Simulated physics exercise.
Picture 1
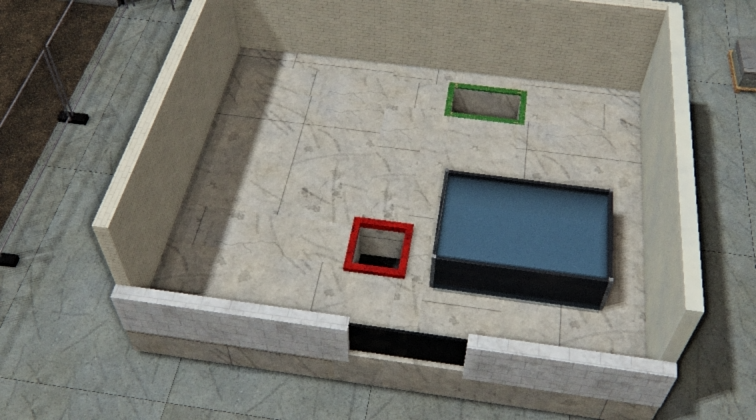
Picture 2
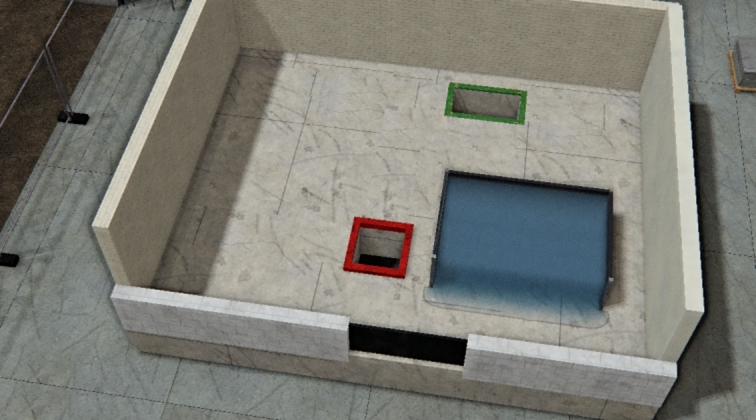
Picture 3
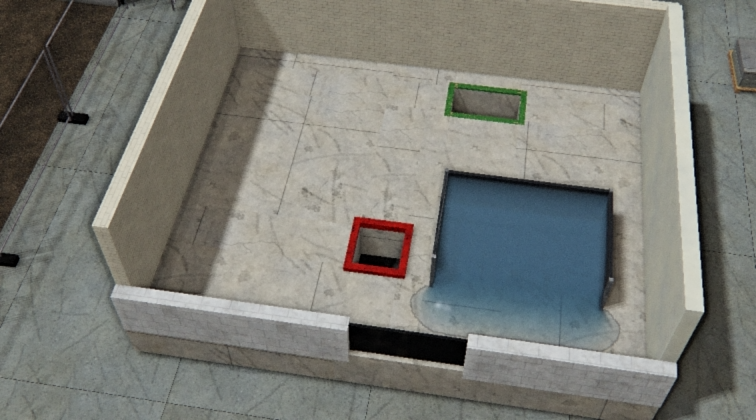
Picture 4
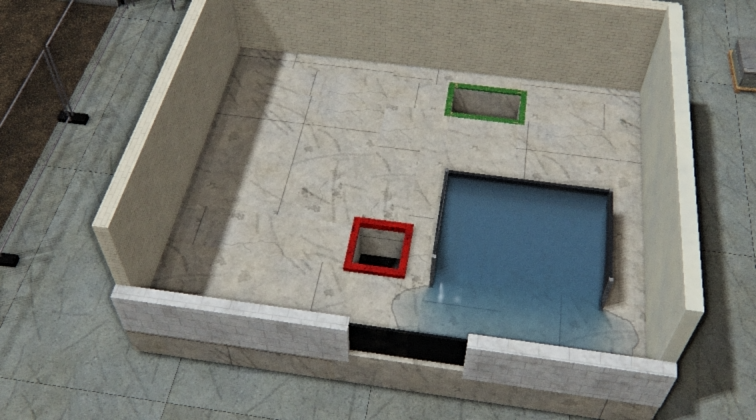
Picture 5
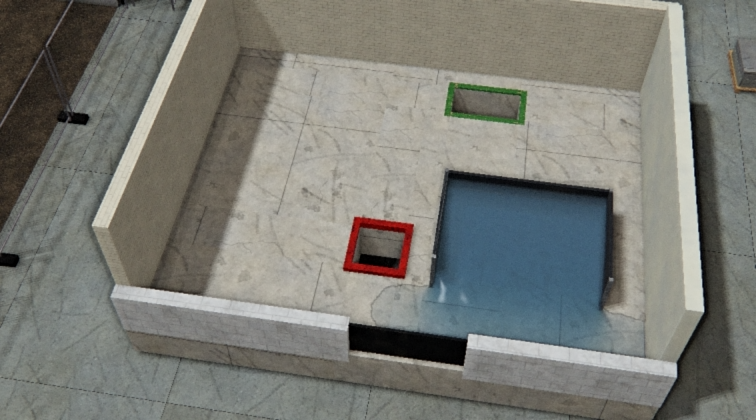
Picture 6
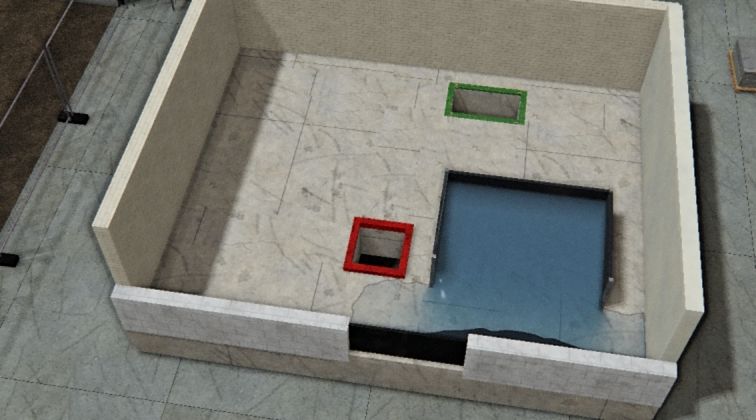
Blue water poured out of the open front side of a dark tank inside a walled plot, spreading across the pale floor toward the low front wall and leftward near the dark gate.
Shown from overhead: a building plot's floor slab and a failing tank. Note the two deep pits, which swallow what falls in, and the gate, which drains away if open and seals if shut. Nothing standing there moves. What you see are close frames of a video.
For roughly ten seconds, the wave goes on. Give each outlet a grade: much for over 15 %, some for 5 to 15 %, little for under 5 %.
Grades: Gate - little, red pit - little, green pit - some.
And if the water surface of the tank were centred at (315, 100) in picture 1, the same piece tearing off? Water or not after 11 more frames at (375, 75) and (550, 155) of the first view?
Looking at the two spots in order, the first is bone-dry and the second is bone-dry.
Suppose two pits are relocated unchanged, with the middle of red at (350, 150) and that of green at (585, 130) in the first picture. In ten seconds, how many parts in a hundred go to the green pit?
Result - green pit: 15 %.
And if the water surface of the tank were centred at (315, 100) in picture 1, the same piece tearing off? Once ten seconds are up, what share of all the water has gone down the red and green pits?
After ten seconds: Red pit at 10 percent, green pit at 4 percent.
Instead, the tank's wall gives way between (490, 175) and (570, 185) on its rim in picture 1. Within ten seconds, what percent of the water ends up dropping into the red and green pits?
The red pit gets 0 per cent and the green pit 45 per cent.
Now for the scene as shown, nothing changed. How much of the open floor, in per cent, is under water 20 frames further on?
I'd say close to 50 per cent.
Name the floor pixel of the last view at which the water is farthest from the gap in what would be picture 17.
At roughly (142, 311).
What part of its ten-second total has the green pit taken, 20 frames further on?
It comes to around 0 percent of the ten-second total.
A moment on, water covers 15 % of the floor; the gate 0 %, the red pit 0 %, the green pit 0 %.
Next, water covers 30 % of the floor; the gate 0 %, the red pit 0 %, the green pit 0 %.
Then, water covers 50 % of the floor; the gate 0 %, the red pit 0 %, the green pit 0 %.
Later, water covers 75 % of the floor; the gate 0 %, the red pit 1 %, the green pit 4 %.
In the end, water covers 95 % of the floor; the gate 0 %, the red pit 1 %, the green pit 10 %.
